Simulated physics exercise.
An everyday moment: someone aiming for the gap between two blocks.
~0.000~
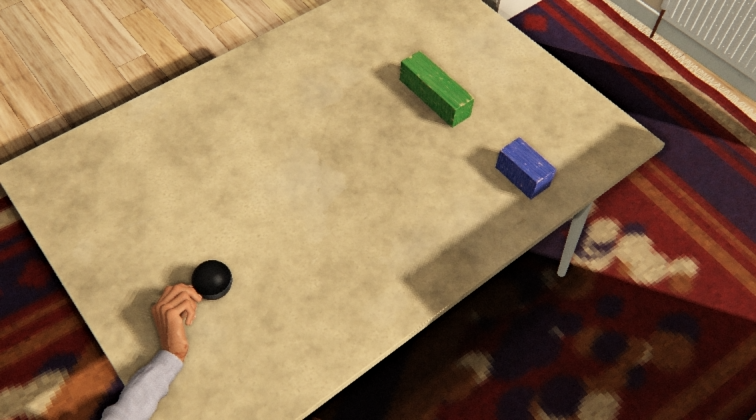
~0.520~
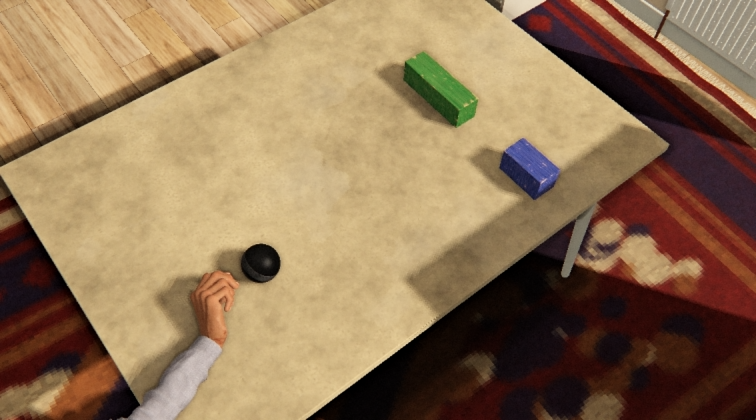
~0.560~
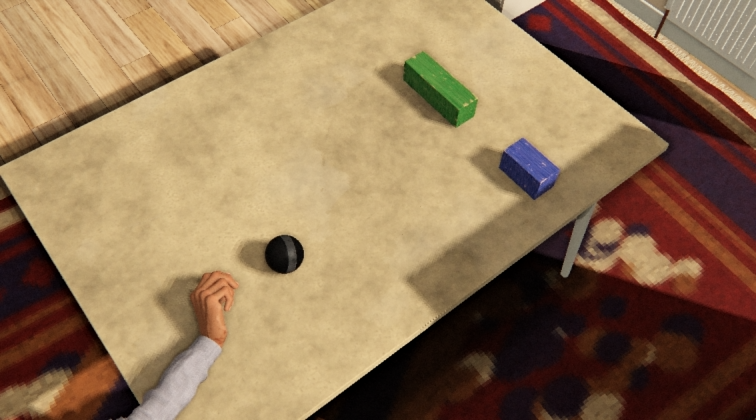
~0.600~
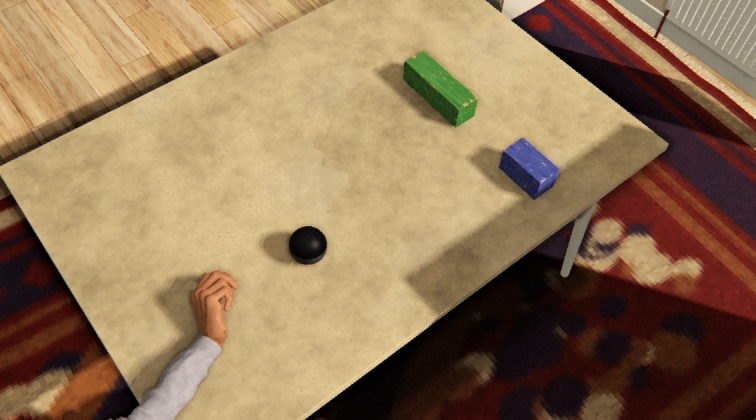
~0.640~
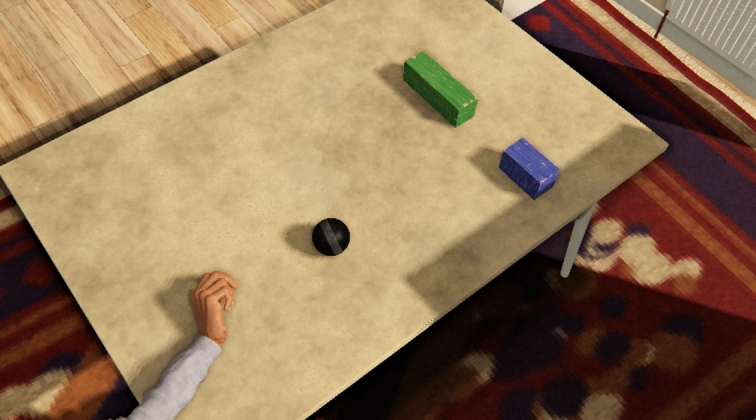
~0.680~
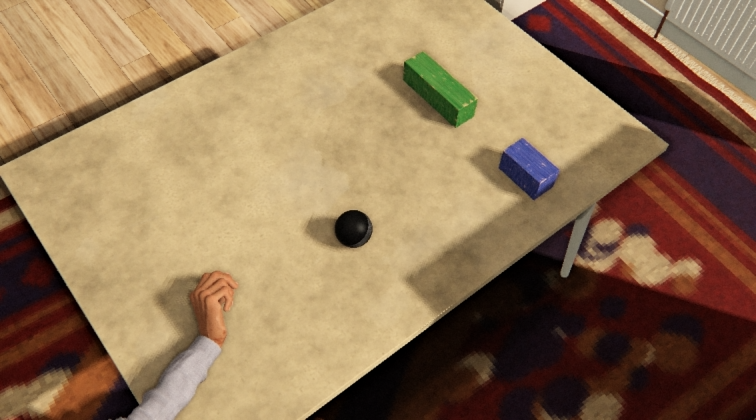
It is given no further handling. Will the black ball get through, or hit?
The black ball is stopped.
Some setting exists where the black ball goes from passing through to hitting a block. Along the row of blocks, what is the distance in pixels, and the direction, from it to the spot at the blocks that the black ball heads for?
28 px left, roughly.
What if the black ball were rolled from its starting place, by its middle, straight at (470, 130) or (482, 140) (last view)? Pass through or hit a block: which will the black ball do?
Well, on the first aim it threads the gap, and on the second it threads the gap.
By 1.02 s, black ball coming back near (498, 183).
By 1.64 s, black ball coming back near (519, 250).
By 2.02 s, black ball coming back near (506, 386).
When it is over (2.3 s), the black ball bounces off.
